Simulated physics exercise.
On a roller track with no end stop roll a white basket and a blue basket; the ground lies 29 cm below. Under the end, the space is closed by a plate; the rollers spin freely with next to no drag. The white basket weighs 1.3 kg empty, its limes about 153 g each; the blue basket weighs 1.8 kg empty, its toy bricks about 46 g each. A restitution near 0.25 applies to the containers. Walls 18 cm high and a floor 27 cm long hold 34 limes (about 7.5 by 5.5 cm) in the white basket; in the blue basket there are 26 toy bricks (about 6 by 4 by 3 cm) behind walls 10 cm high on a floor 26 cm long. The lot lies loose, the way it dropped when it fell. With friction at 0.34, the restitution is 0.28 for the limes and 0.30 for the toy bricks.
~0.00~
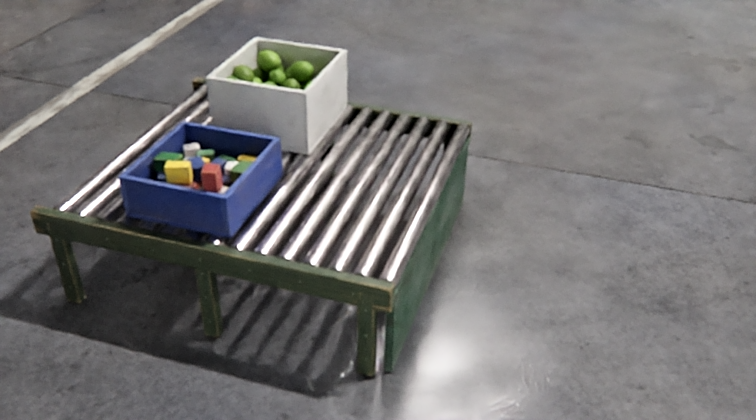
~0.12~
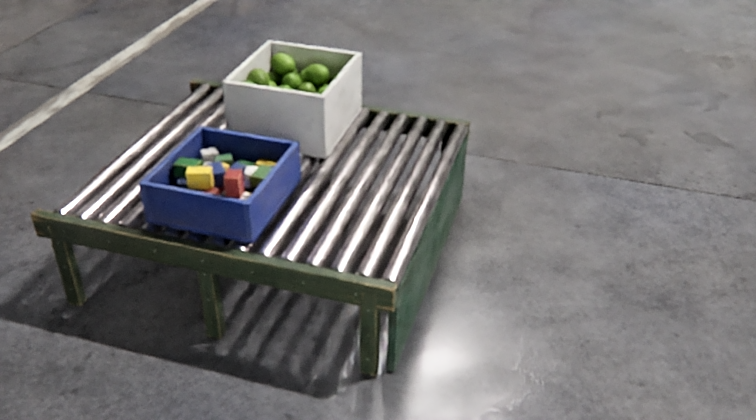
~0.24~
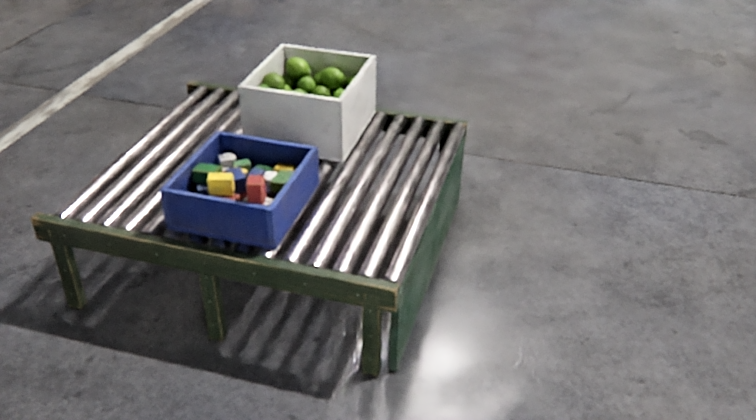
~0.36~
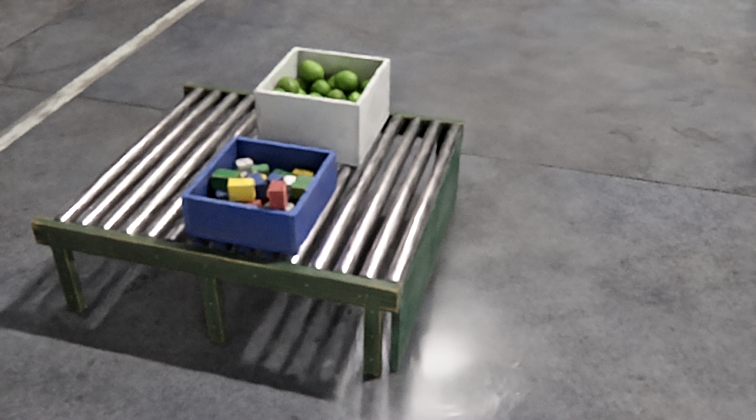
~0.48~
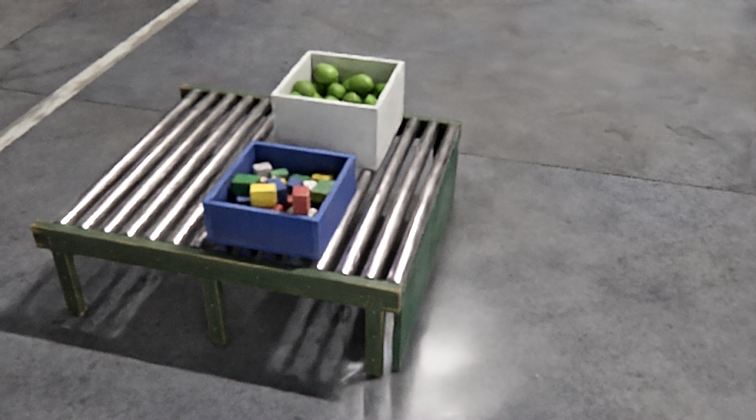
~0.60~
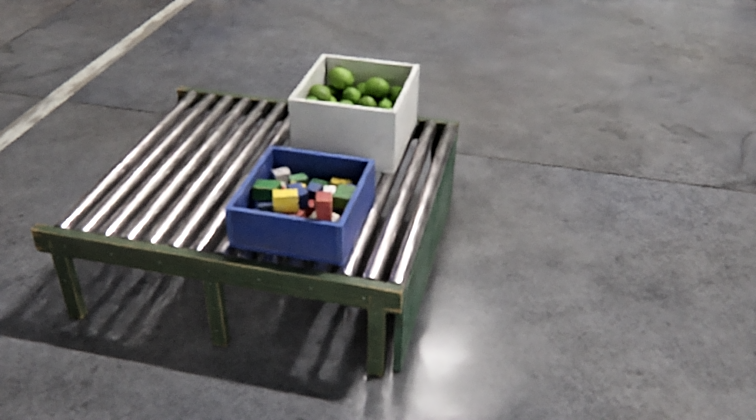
To begin with, a white basket of green limes and a blue basket of colourful toy bricks sit toward the left of a green-framed roller track on a grey floor. Both roll steadily rightward across the metal rollers, the white one behind the blue, and they are nearer the track's right end at the close.
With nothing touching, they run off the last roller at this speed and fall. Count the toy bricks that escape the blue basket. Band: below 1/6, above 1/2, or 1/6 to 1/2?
1/6 to 1/2.
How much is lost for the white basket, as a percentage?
For the white basket, the loss is 70%.
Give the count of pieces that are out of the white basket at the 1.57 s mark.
At that moment the white basket count out stands near 0.
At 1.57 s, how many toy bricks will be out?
Roughly 1 of them.
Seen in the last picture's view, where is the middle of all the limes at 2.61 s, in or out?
At about (586, 249) in pixels.
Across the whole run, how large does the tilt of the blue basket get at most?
Roughly 95 degrees.
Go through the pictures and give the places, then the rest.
In the first picture (we follow the rim corner now nearest the camera; the camera moves round a little), blue basket at (222, 196); white basket at (303, 92); 37 cm of track left ahead; nothing out yet.
Blue basket at (245, 202); white basket at (320, 95); 32 cm of track left ahead, in the second picture.
Blue basket at (268, 208); white basket at (338, 100); 26 cm of track left ahead, in the third picture.
Blue basket at (290, 214); white basket at (355, 104); 21 cm of track left ahead, in the fourth picture.
Blue basket at (314, 219); white basket at (373, 107); 16 cm of track left ahead, in the fifth picture.
Blue basket at (338, 224); white basket at (392, 111); 11 cm of track left ahead; nothing out yet, in the sixth picture.
After 0.84 s, the front runs out over the edge.
After 1.37 s, the white basket leans 7° with 0 of 34 out and the blue basket is level with 0 of 26 out.
After 1.57 s, the white basket leans 60° with 0 of 34 out and the blue basket leans 48° with 1 of 26 out.
After 1.92 s, the white basket has gone over with 19 of 34 out and the blue basket has gone over with 3 of 26 out.
When it is over (at 2.61 s), the white basket has gone over with 24 of 34 out and the blue basket has gone over with 10 of 26 out. Asked share, 10 of 26, 38 per cent.
